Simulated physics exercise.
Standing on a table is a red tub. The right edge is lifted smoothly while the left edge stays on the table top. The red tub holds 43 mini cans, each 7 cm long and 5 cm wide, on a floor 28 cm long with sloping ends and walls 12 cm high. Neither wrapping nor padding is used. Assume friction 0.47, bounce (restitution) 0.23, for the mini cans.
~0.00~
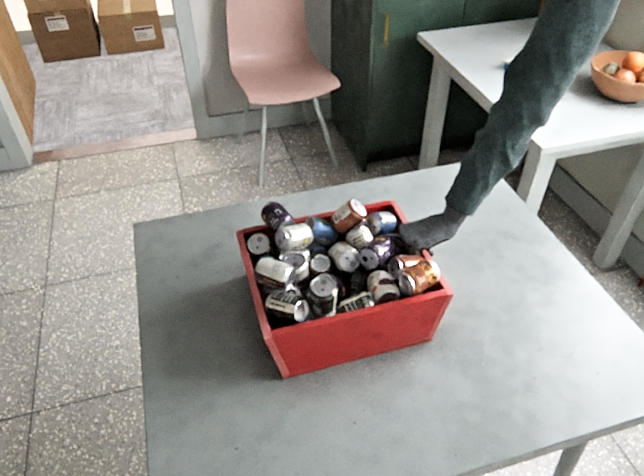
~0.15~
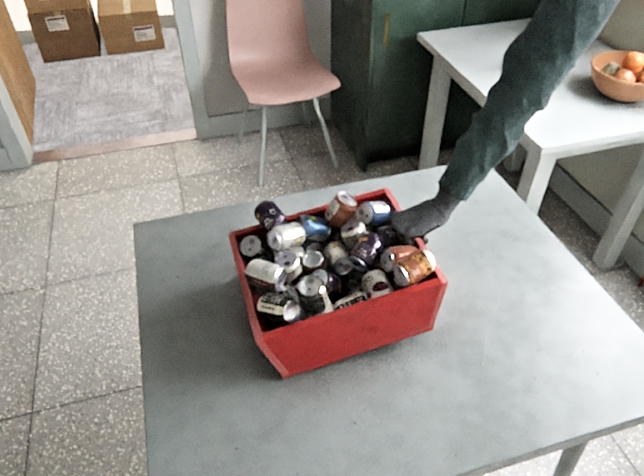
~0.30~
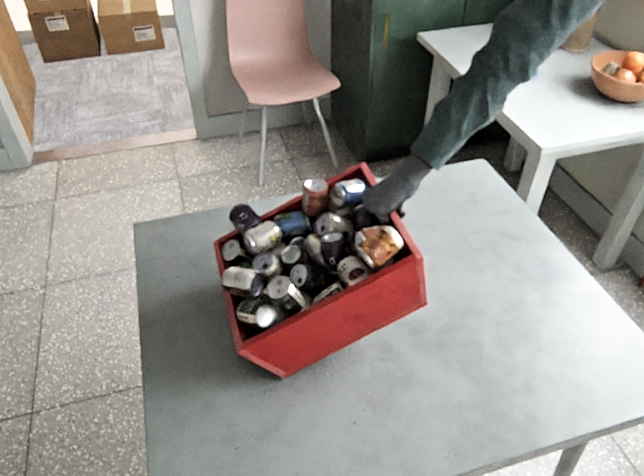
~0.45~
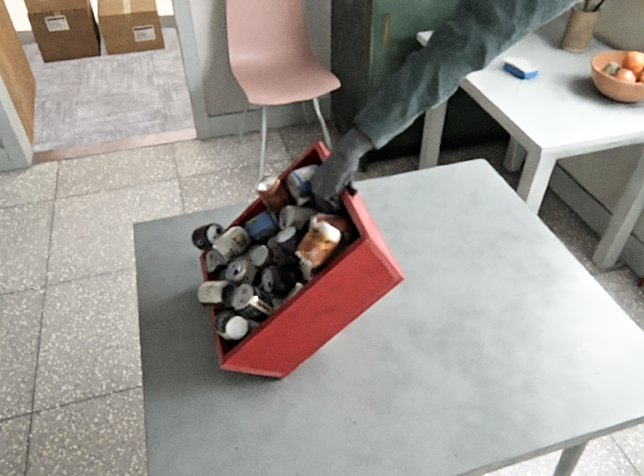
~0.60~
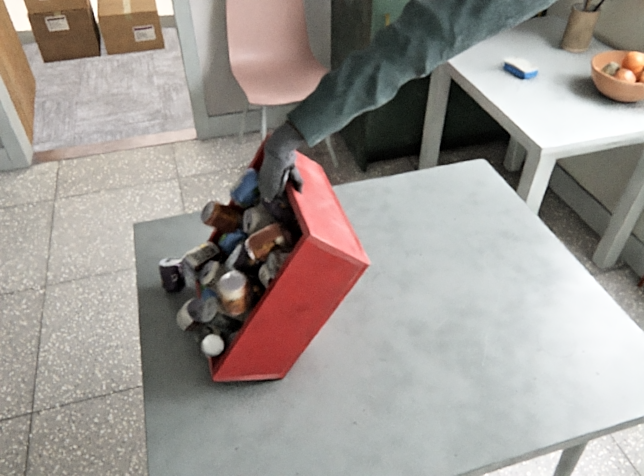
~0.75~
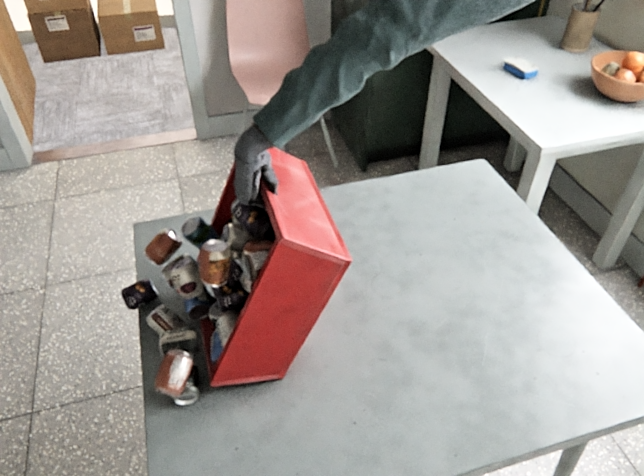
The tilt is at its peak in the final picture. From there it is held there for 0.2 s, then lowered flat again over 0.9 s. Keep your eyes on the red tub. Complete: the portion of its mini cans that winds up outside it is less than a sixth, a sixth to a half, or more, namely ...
A sixth to a half.
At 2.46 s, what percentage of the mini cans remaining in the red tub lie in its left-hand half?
About 60%.
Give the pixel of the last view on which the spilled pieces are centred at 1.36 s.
Roughly at (130, 443).
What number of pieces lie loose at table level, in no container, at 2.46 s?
I'd guess near 4.
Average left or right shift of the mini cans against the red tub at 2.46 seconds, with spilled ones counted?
On average they sit around 18 cm further left.
After 1.02 s, tilt 64°; red tub 32 in, 11 out.
After 1.36 s, tilt 37°; red tub 32 in, 11 out.
After 1.84 s, tilt 0°; red tub 32 in, 11 out.
Final count (at 2.46 s), red tub 32 in, 11 out. Asked share, 11 of 43, 26 per cent.
